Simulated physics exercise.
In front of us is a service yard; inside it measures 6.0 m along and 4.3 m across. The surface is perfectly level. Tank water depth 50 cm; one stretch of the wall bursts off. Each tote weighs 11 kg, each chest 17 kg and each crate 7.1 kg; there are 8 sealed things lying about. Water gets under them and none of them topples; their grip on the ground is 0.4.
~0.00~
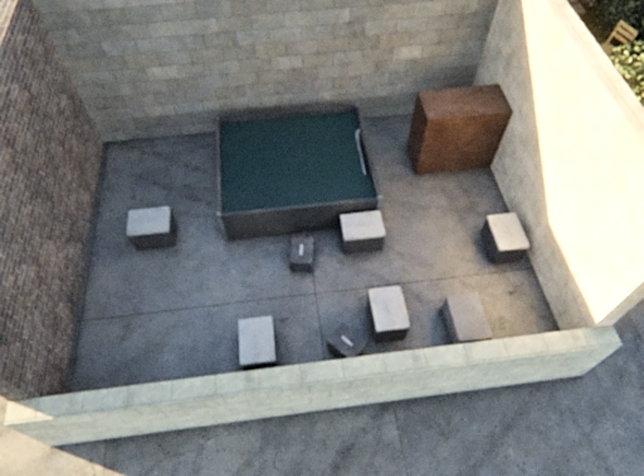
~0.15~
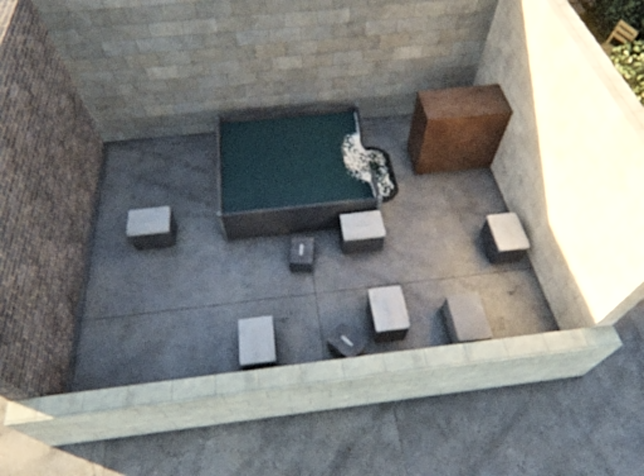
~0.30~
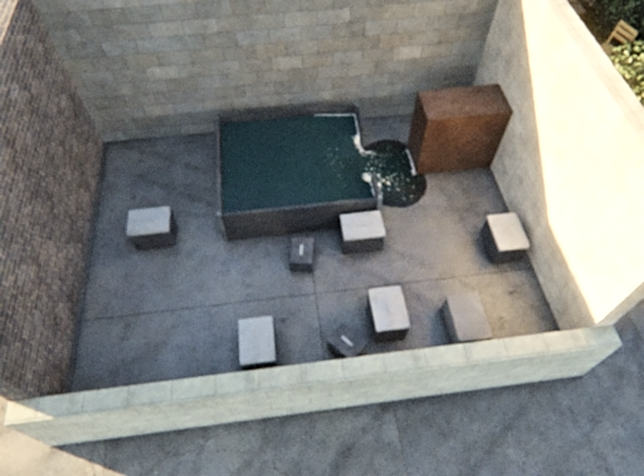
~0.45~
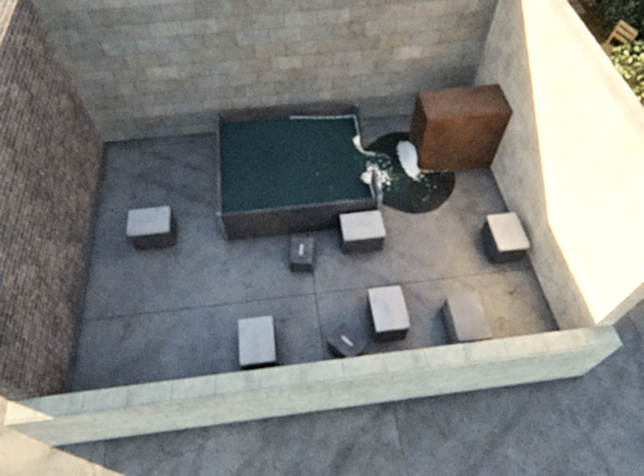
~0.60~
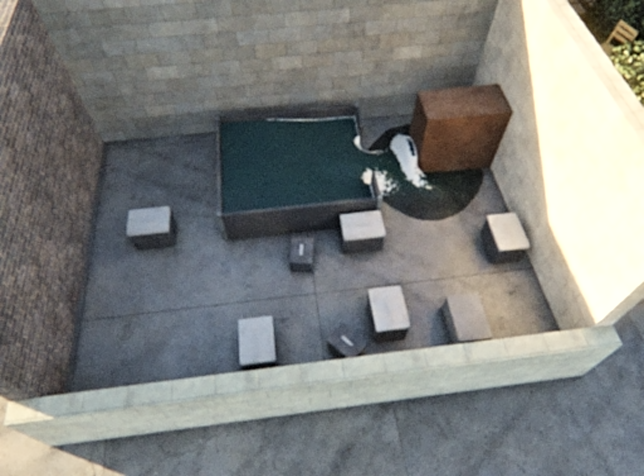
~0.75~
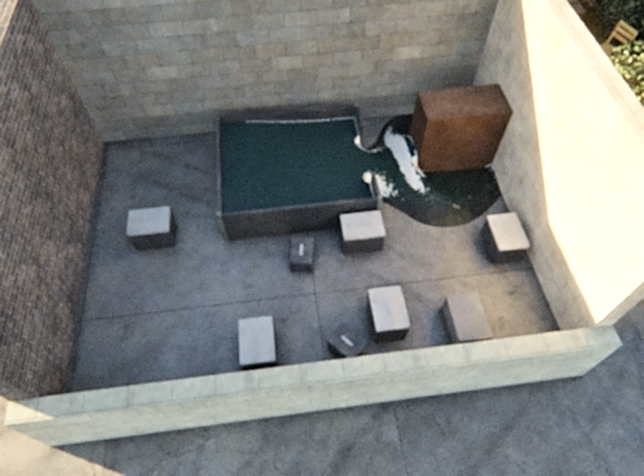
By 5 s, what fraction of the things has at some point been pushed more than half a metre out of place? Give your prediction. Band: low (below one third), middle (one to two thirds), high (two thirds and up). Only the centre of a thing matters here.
Middle.
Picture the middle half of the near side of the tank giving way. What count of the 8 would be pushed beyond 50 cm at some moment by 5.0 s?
Then the count would be 6.
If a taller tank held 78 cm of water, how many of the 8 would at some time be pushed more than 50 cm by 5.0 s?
It would come to 6 of them.
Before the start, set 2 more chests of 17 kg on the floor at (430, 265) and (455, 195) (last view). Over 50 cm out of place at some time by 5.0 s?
Listed in order, the answers are inside half a metre followed by beyond half a metre.
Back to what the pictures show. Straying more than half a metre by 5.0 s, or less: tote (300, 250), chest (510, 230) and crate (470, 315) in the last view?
First falling below it, second exceeding it, third exceeding it.
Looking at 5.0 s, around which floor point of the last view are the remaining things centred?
They average out to somewhere around (301, 282).
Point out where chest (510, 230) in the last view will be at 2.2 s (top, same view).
(530, 292), roughly.
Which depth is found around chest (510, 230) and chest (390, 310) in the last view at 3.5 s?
Around 19 cm and 5 cm.
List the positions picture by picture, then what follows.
The first picture shows a tote at (301, 250) rests on the ground; a chest at (363, 224), on the bottom; water covers 3.7 m2; 0 of 8 have shifted.
The second picture shows a tote at (301, 250), on the bottom; a chest at (363, 224), on the bottom; 4.1 m2 under water; 0 of 8 have shifted.
The third picture shows a tote at (301, 250), on the bottom; a chest at (363, 224) rests on the ground; water covers 4.6 m2; 0 of 8 have shifted.
The fourth picture shows a tote at (301, 250), on the bottom; a chest at (363, 224) rests on the ground; 5.0 m2 under water; 0 of 8 have shifted.
The fifth picture shows a tote at (301, 250), on the bottom; a chest at (363, 224), on the bottom; 5.6 m2 under water; 0 of 8 have shifted.
The sixth picture shows a tote at (301, 250) rests on the ground; a chest at (363, 224), on the bottom; water covers 6.2 m2; 0 of 8 have shifted.
After 1.1 s 0 of 8 are over 50 cm from their spots; 0 afloat.
After 2.2 s 1 of 8 are over 50 cm from their spots; 0 afloat.
After 3.5 s 1 of 8 are over 50 cm from their spots; 2 afloat.
After 5.0 s 4 of 8 are over 50 cm from their spots, and 4 have been at some point; 2 afloat.
